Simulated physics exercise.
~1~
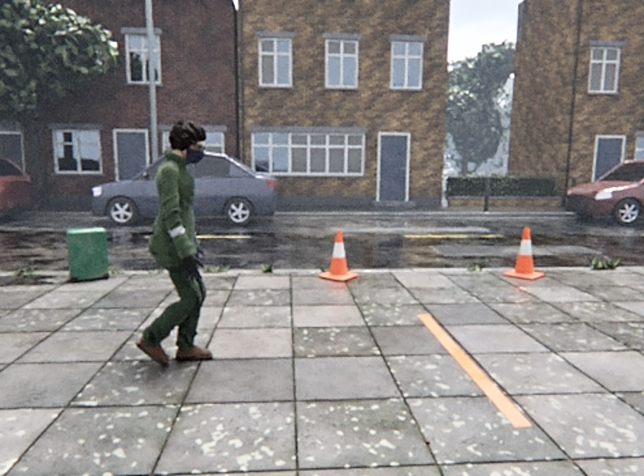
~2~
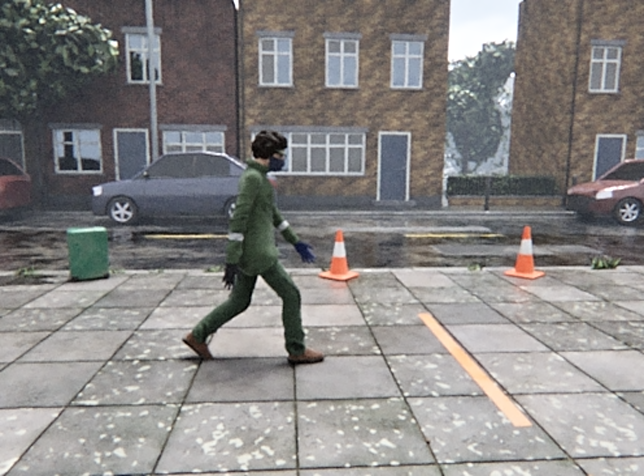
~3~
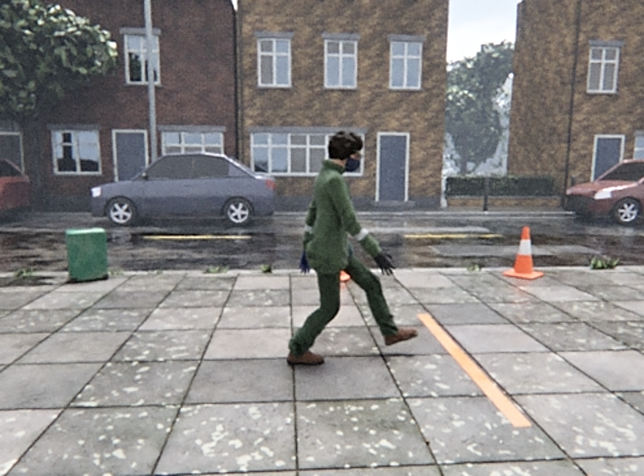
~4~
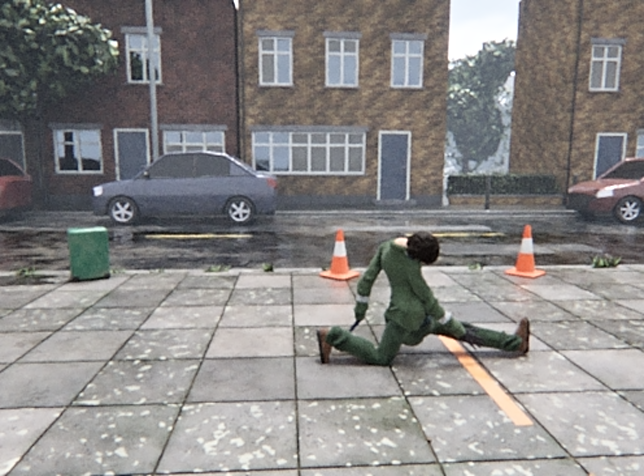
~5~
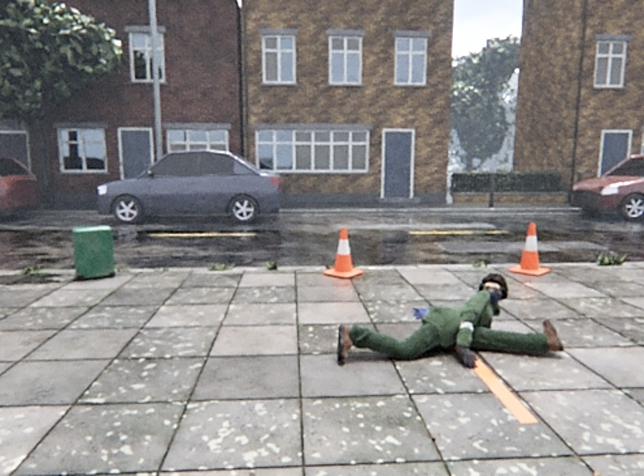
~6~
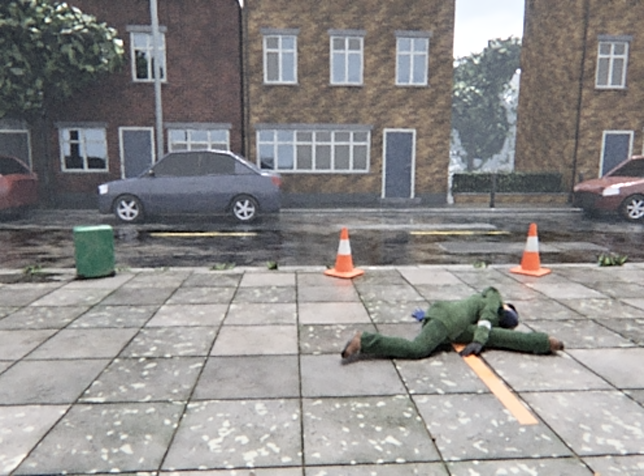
A person in green strode right along the wet pavement toward a strip of orange tape, then dropped into a wide split, toppled forward and ended up lying across the tape, head beyond it and hips just short.
